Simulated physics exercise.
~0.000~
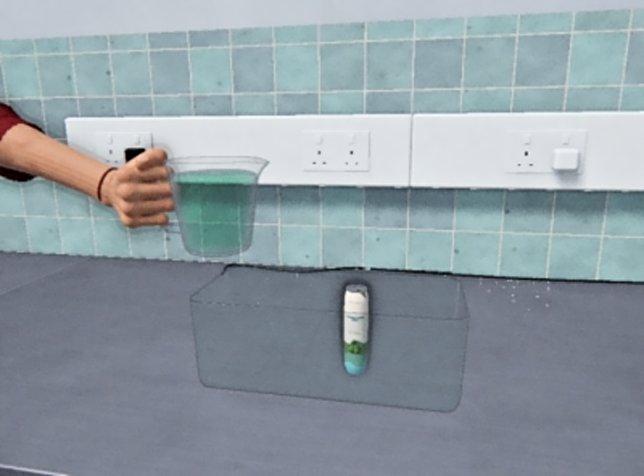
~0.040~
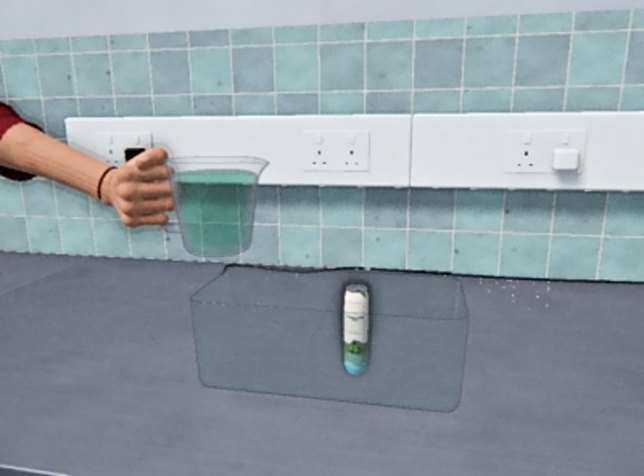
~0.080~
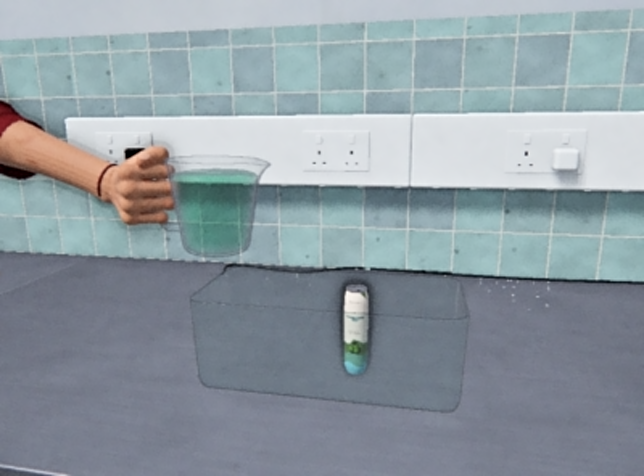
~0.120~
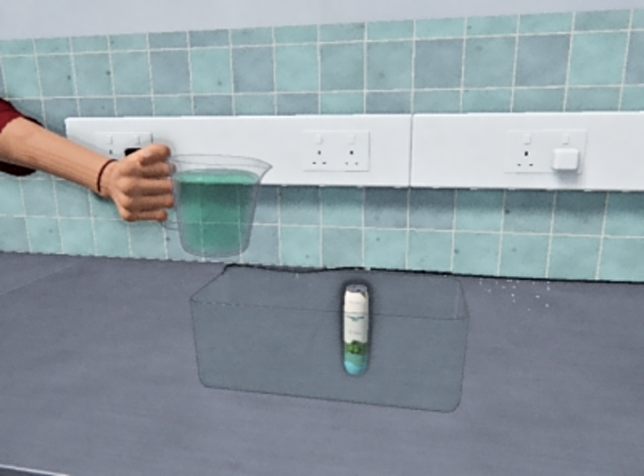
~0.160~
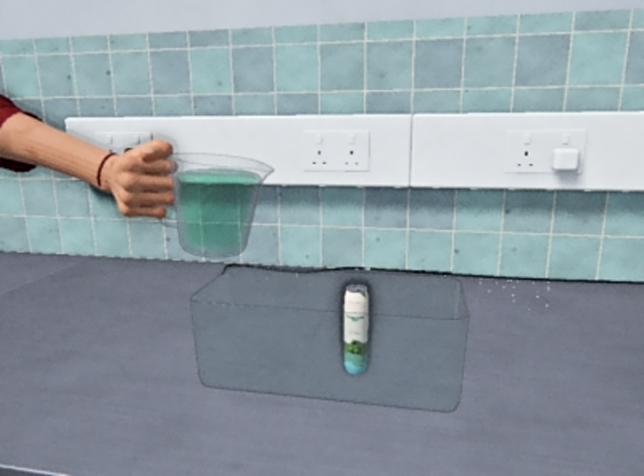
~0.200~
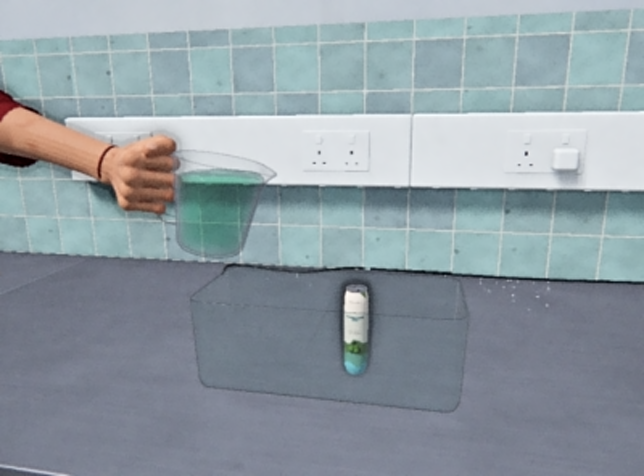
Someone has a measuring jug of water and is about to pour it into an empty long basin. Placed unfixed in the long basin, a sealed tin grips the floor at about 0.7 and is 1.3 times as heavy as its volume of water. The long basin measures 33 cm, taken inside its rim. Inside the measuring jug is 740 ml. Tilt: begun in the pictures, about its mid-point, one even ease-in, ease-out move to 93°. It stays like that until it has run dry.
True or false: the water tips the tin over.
False.
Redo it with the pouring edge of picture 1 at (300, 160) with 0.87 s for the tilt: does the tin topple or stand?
Result: Tin tipped over.
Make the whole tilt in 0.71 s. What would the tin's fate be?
Outcome - the tin stays erect.
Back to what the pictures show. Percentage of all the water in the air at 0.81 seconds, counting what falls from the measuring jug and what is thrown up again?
Estimate: About 14 in a hundred.
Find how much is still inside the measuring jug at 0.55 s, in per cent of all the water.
Around 76 percent.
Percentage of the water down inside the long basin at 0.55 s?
7 %, roughly.
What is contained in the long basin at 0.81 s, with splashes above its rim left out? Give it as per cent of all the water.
Near 58 in a hundred.
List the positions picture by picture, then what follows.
In the first picture, tilt 0°; pouring edge (269, 162); surface from (178, 173) to (258, 174); the long basin's rim runs from (211, 283) to (464, 298); the tin's top is at (357, 292).
In the second picture, tilt 0°; pouring edge (269, 162); surface from (178, 173) to (258, 174).
In the third picture, tilt 2°; pouring edge (270, 164); surface from (179, 172) to (258, 175).
In the fourth picture, tilt 4°; pouring edge (272, 166); surface from (179, 172) to (259, 176).
In the fifth picture, tilt 8°; pouring edge (274, 170); surface from (181, 172) to (262, 177).
In the sixth picture, tilt 12°; pouring edge (277, 175); surface from (183, 173) to (265, 178).
Then, 0.55 s in, the tilt is 65° and 76 per cent is still to pour; the tin stands where it began.
Then, 0.81 s in, the tilt is 92° and 28 per cent is still to pour; the tin stands where it began.
Then, 1.08 s in, the tilt is 93° and 5 per cent is still to pour; the tin stands where it began.
Then, 1.37 s in, the tilt is 93° and 1 per cent is still to pour; the tin stands where it began.
Finally, the tin stands where it began.
